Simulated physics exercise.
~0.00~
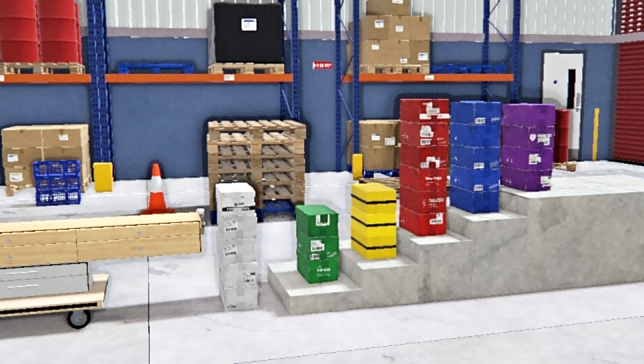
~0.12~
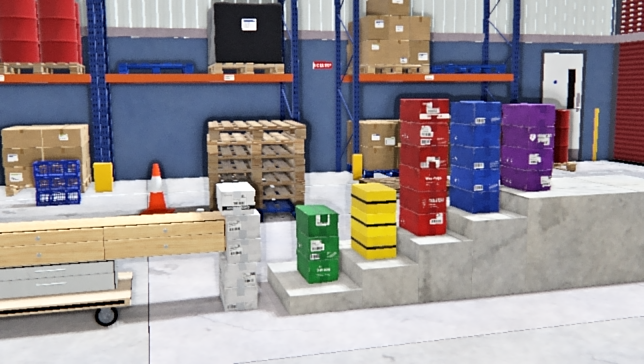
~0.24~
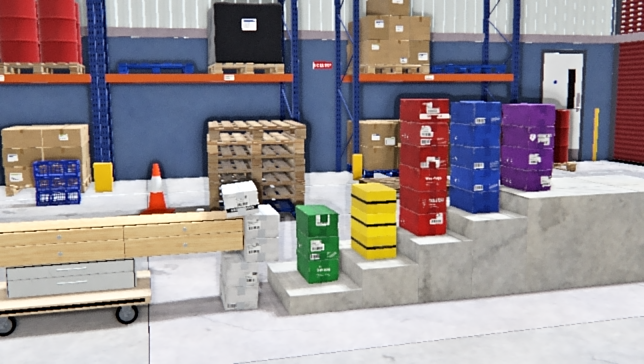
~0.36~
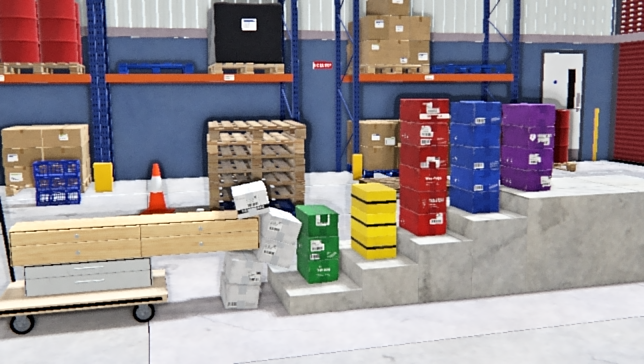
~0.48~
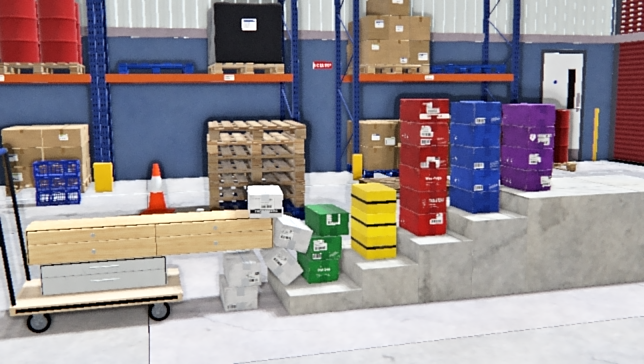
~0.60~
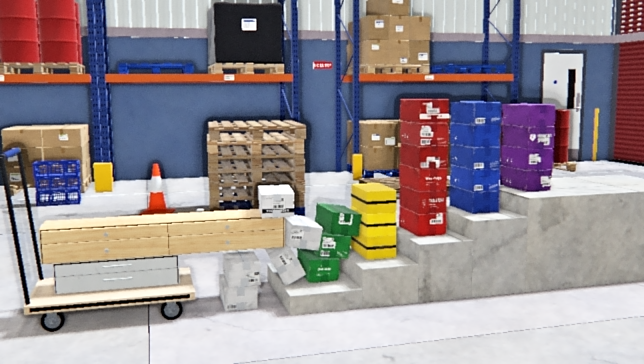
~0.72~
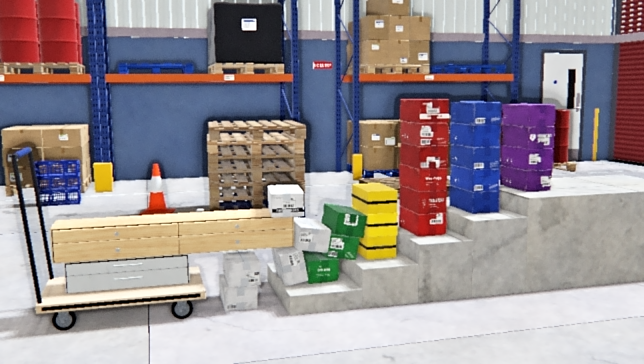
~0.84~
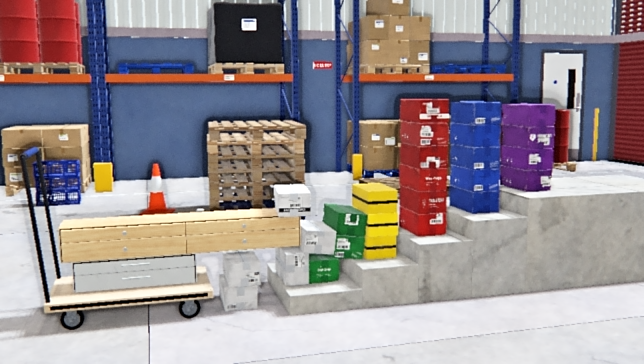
The footage shows a trolley loaded with long wooden beams rolling right into a pale stack of parcels, which breaks apart and shoves the neighbouring green pile. The green parcels shift and lean against the yellow stack, while the yellow, red, blue and purple piles remain standing on the steps.
